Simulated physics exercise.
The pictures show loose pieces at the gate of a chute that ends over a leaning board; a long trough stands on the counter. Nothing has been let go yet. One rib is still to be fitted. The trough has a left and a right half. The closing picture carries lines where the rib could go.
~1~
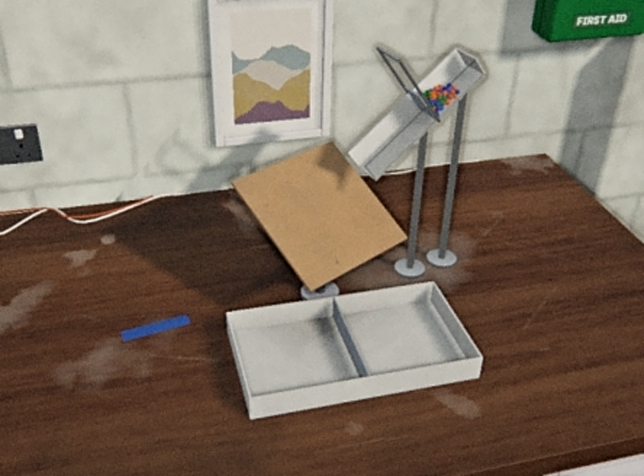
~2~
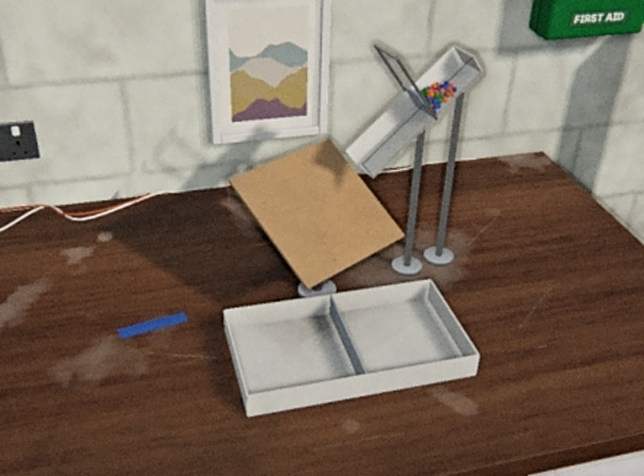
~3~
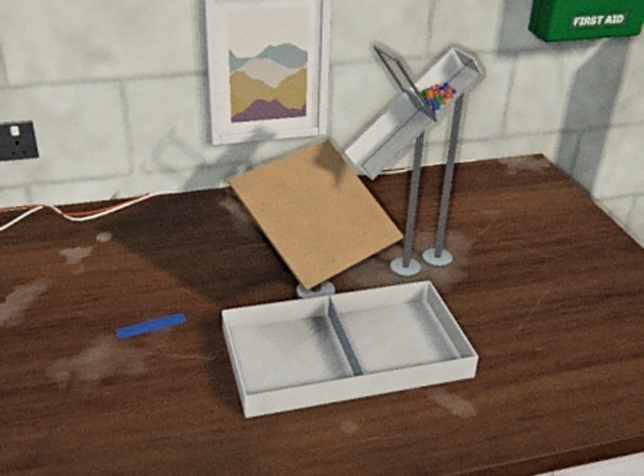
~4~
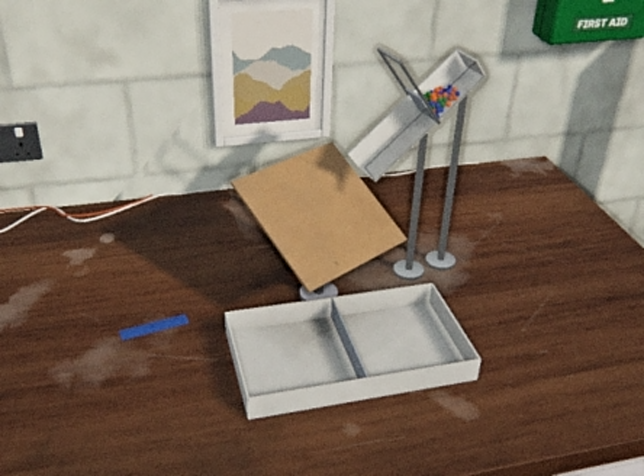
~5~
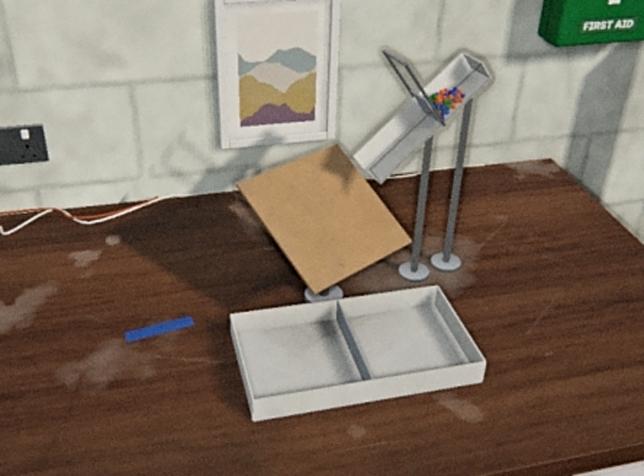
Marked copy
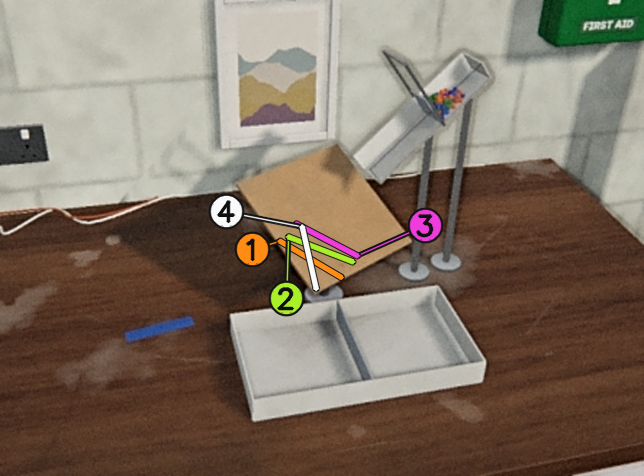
To begin with, a small cluster of colourful beads sits behind the shut gate of a sloping chute, above a tilted brown board and a long white trough with two halves on a wooden counter. The view then shifts very slightly back and forth, while the beads, gate, board and trough stay still.
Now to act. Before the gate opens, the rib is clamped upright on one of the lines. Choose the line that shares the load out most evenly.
Best: 4.
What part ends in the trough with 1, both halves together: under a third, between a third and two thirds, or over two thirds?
Line 1 gives over two thirds.
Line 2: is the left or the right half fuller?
More lands on the right.
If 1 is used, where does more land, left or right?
The right half.
On the marked copy, line 1 from (280, 241) to (341, 277); line 2 from (288, 236) to (352, 261); line 3 from (296, 223) to (357, 255); line 4 from (302, 226) to (316, 288).
Choosing 1, of what is caught, a small share in the left half, the bulk in the right.
Choosing 2, of what is caught, a small share in the left half, the bulk in the right.
Choosing 3, of what is caught, a small share in the left half, the bulk in the right.
Choosing 4, of what is caught, close to two thirds in the left half, close to a third in the right.
